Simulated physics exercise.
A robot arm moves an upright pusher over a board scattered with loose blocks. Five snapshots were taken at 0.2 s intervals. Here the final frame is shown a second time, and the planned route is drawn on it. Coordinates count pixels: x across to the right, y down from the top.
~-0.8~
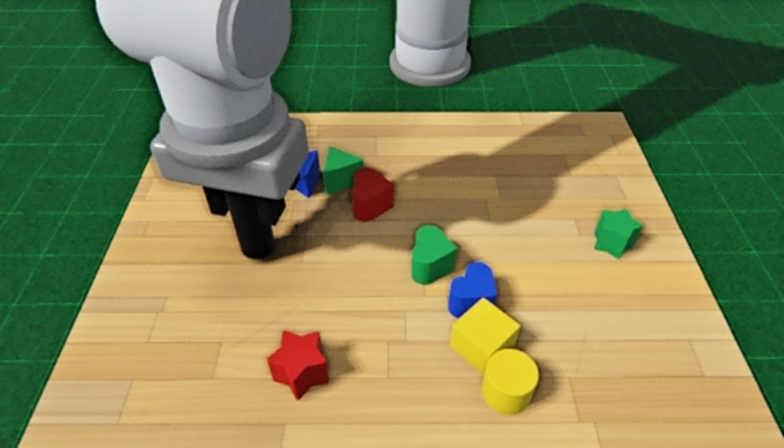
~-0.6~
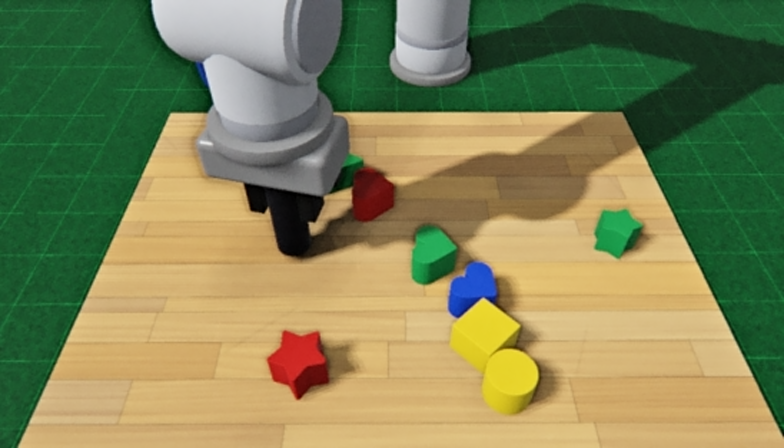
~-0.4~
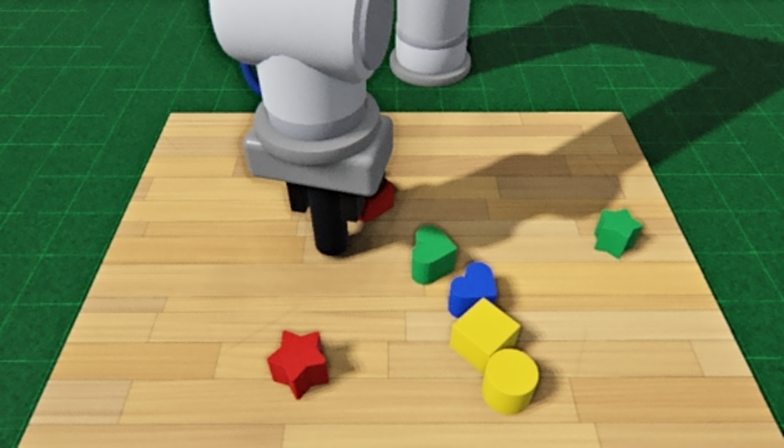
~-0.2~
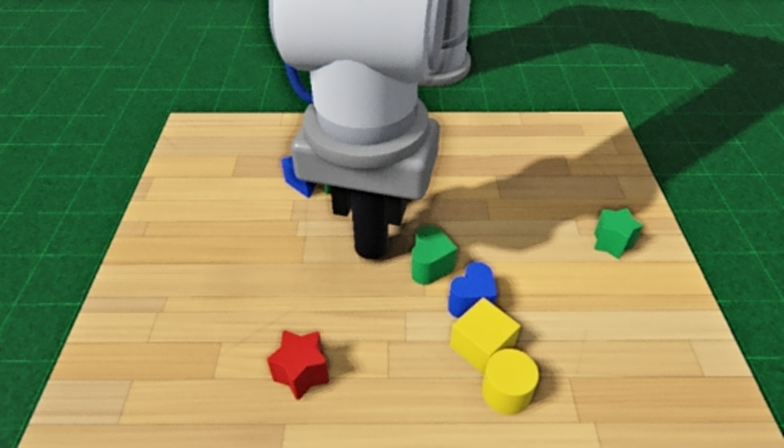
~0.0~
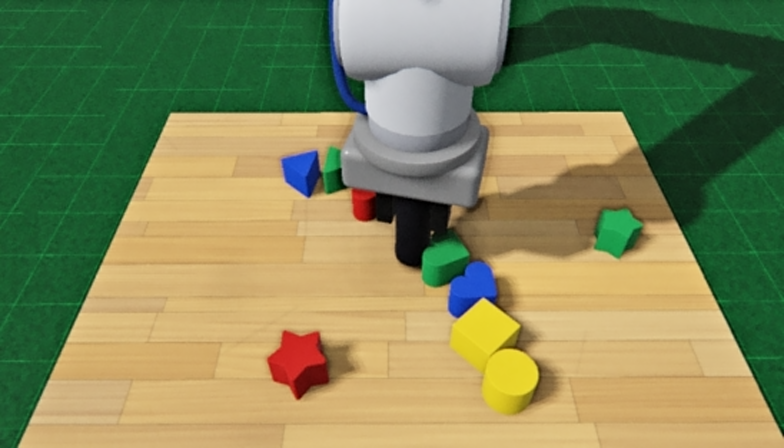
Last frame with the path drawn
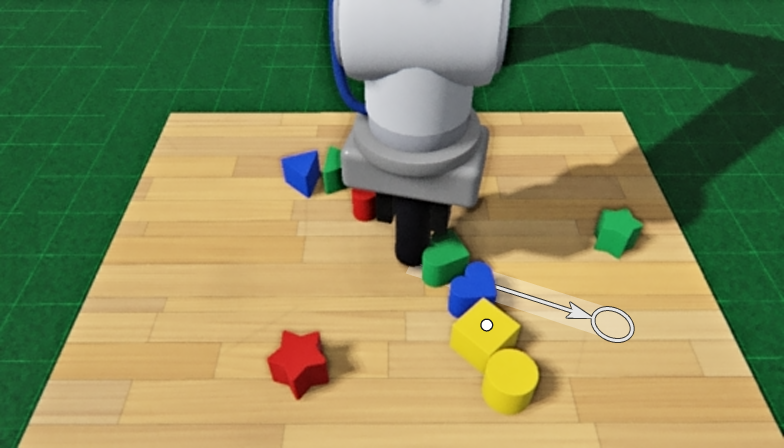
A light wooden board on a green, grid-lined floor is seen from above at an angle by a still camera. Red, green, blue and yellow blocks lie scattered over it, with a red star near the front left and a green star at the right. A grey-white robot arm slides its black pusher rightward across the board and nudges the green heart slightly right, towards the blue heart.
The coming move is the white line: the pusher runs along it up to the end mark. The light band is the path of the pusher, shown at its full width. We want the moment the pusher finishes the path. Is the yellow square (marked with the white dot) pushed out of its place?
I'd say no.
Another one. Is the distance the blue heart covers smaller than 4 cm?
The answer is no.
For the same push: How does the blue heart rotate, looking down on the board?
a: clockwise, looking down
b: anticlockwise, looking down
The correct letter is a.
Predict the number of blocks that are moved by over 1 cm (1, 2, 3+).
By the end, two blocks will have moved.
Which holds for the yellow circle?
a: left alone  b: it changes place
a - left alone.
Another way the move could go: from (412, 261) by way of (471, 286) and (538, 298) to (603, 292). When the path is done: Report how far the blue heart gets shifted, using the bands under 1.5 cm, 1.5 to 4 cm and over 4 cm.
It moves quite far, over 4 cm.
Drawn move, from (412, 261) to (612, 324); the dot is on the yellow square.
What follows on the original path. One third of the way, pusher (477, 274); green heart (514, 261), turned 15° anticlockwise; blue heart (508, 294), turned 60° clockwise.
Two thirds of the way, pusher (544, 295); green heart (584, 277), turned 25° anticlockwise; blue heart (537, 313), turned 115° clockwise.
At the end, pusher (616, 317); green heart (641, 281), turned 65° anticlockwise; blue heart (537, 313), turned 115° clockwise; yellow square still; yellow circle still.
